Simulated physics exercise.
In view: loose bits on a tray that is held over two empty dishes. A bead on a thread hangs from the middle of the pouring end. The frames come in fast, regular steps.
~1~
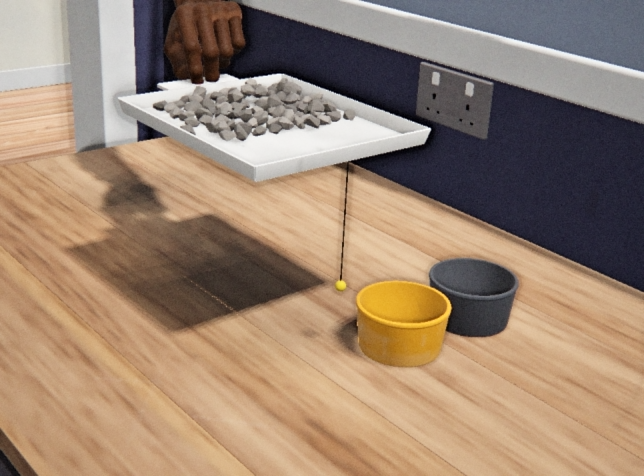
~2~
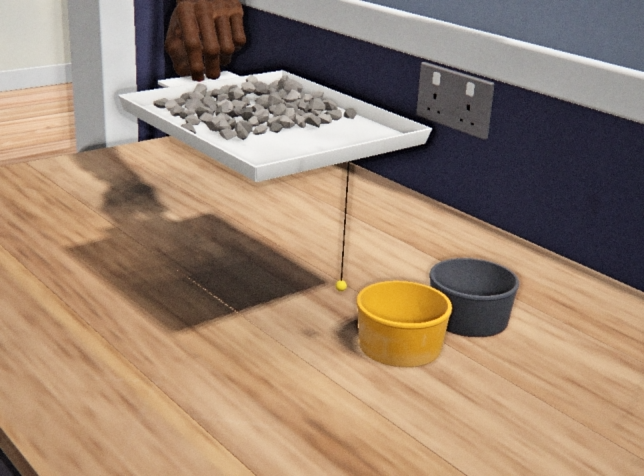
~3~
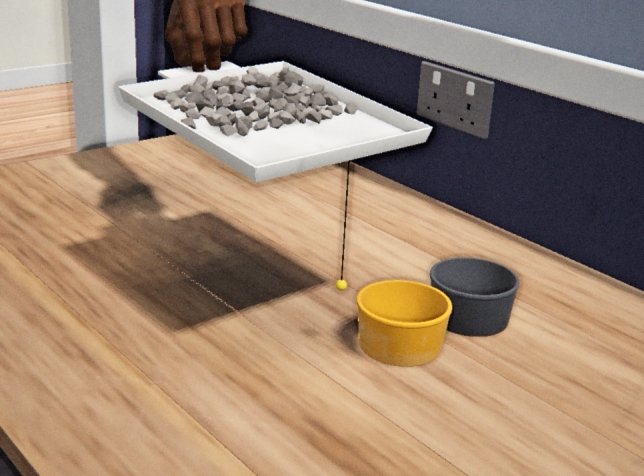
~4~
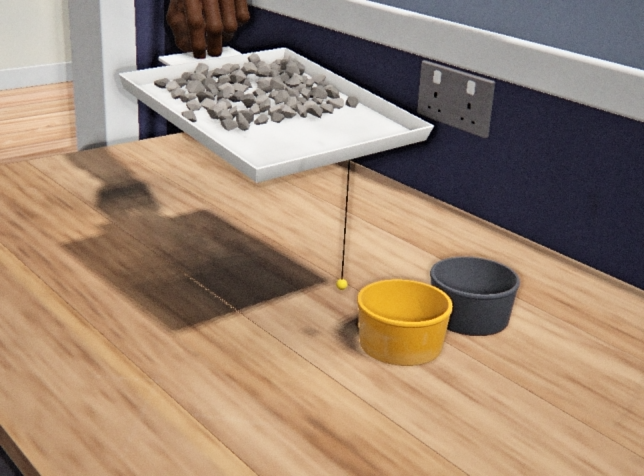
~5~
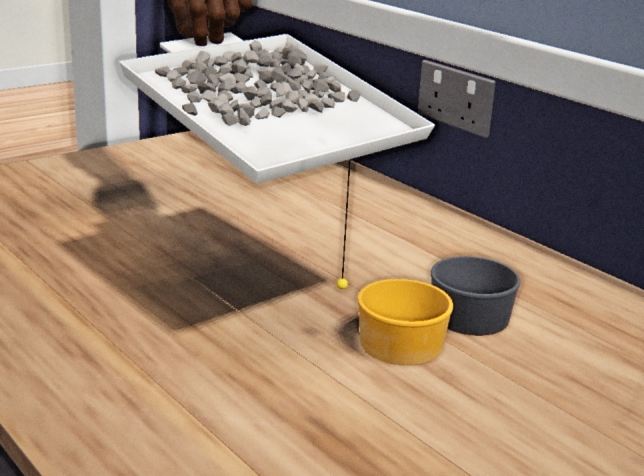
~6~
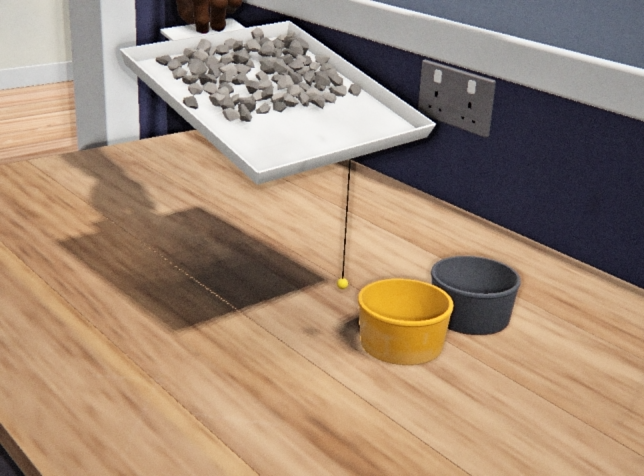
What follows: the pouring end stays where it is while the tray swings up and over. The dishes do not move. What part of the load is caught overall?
Together they catch less than half.
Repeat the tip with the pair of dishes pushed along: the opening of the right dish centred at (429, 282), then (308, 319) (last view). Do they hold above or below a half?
At the first place below a half, at the second the smaller part.
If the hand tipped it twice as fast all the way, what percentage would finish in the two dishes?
Close to 10 per cent.
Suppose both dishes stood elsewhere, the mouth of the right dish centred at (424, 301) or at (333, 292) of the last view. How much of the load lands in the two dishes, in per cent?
Near 60 % and 10 %.
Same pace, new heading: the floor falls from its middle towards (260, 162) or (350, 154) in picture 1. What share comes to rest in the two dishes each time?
Near 0 % and 50 %.
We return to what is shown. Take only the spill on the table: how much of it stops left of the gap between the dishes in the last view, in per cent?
Roughly 80 in a hundred.
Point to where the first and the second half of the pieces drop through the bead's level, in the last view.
First near (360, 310), later near (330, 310).
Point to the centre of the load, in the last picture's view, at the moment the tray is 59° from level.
At about (328, 132).
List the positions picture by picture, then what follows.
In the first picture, corners of the pouring end near (256, 164) and (425, 128), level; middle of the load near (264, 105), bits of gravel; left dish near (434, 339); right dish near (504, 310); bead on its thread near (340, 286).
In the second picture, corners of the pouring end near (257, 165) and (426, 128), level; middle of the load near (265, 103).
In the third picture, corners of the pouring end near (257, 165) and (427, 127), tipped barely, lowest at the left corner; middle of the load near (266, 96).
In the fourth picture, corners of the pouring end near (258, 166) and (428, 125), tipped a little, lowest at the left corner; middle of the load near (267, 86).
In the fifth picture, corners of the pouring end near (259, 168) and (429, 124), tipped a little, lowest at the left corner; middle of the load near (268, 77).
In the sixth picture, corners of the pouring end near (259, 169) and (430, 123), tipped a little, lowest at the left corner; middle of the load near (269, 68); left dish near (436, 336); right dish near (506, 308).
Shortly afterwards, tray tipped steeply; the bulk on the tray; only a few outside both; a little in the air.
Next, tray tipped right over; near a quarter on the tray; a little in the left dish; near half outside both; near a quarter in the air.
Some moments later, tray tipped past a quarter turn; near a quarter in the left dish; the bulk outside both.
In the end, tray tipped past a quarter turn; near a quarter in the left dish; none at all in the right dish; the bulk outside both.
